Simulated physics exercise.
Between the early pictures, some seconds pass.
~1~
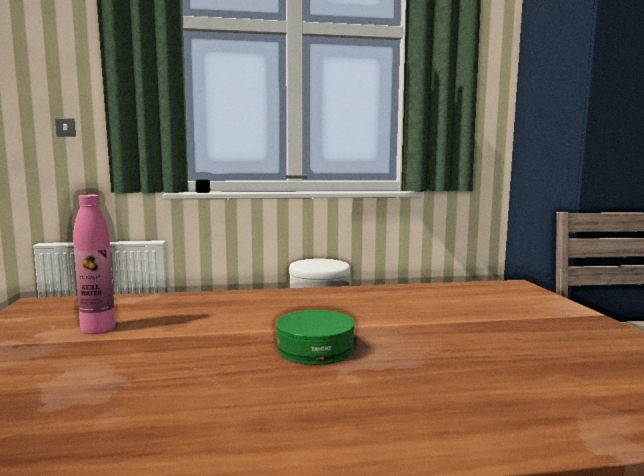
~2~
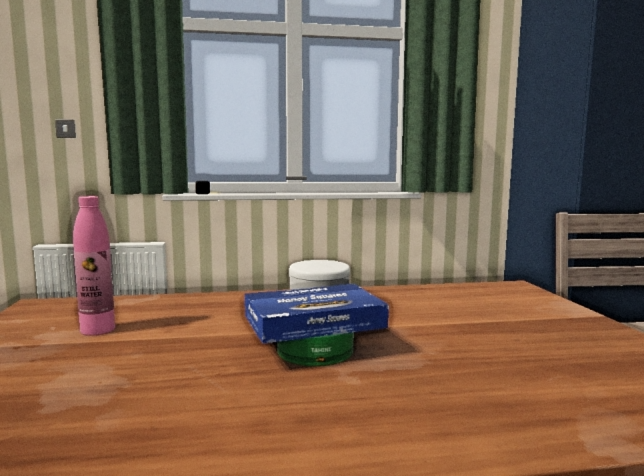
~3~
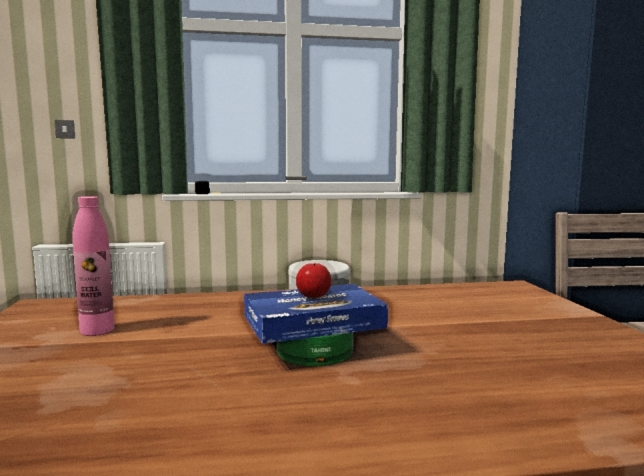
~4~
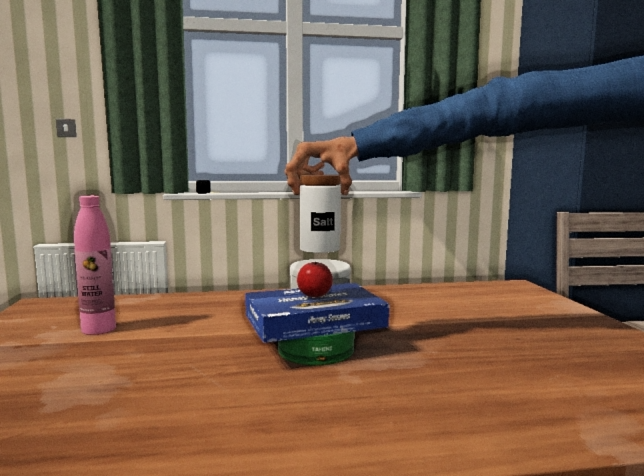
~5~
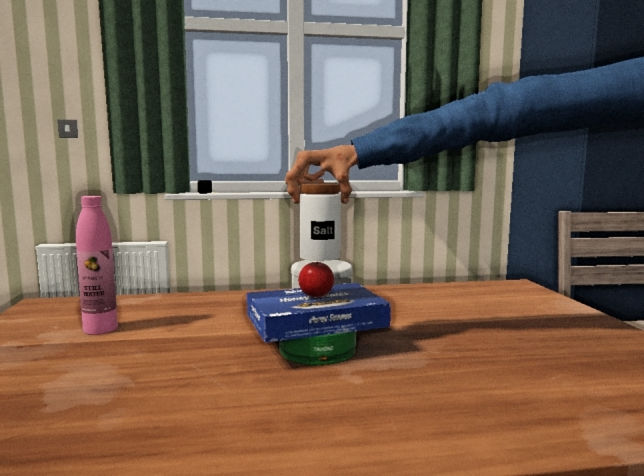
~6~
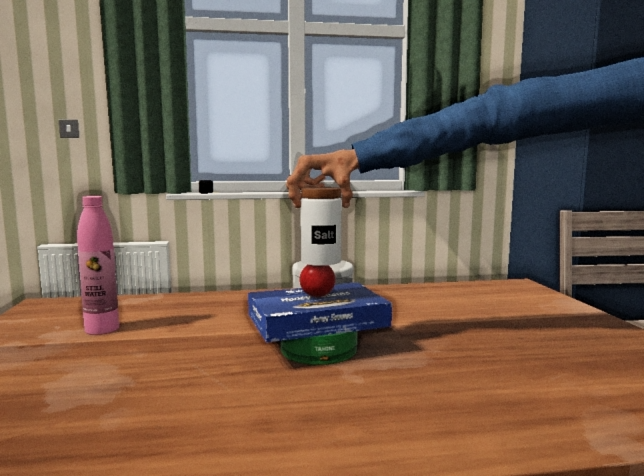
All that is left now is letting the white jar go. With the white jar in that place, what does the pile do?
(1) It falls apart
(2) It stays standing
Option 1: It falls apart.
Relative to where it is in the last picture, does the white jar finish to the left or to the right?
As we see it, to our right.
Then, 0.50 s on from there, white jar now fallen.
Then, 0.70 s on from there, things are still on the move.
Then, 1.10 s on from there, as before.
In the end, fallen, white jar; the other 4 unmoved. At the end, from the last picture's camera, white jar near (422, 310). The pile comes apart.
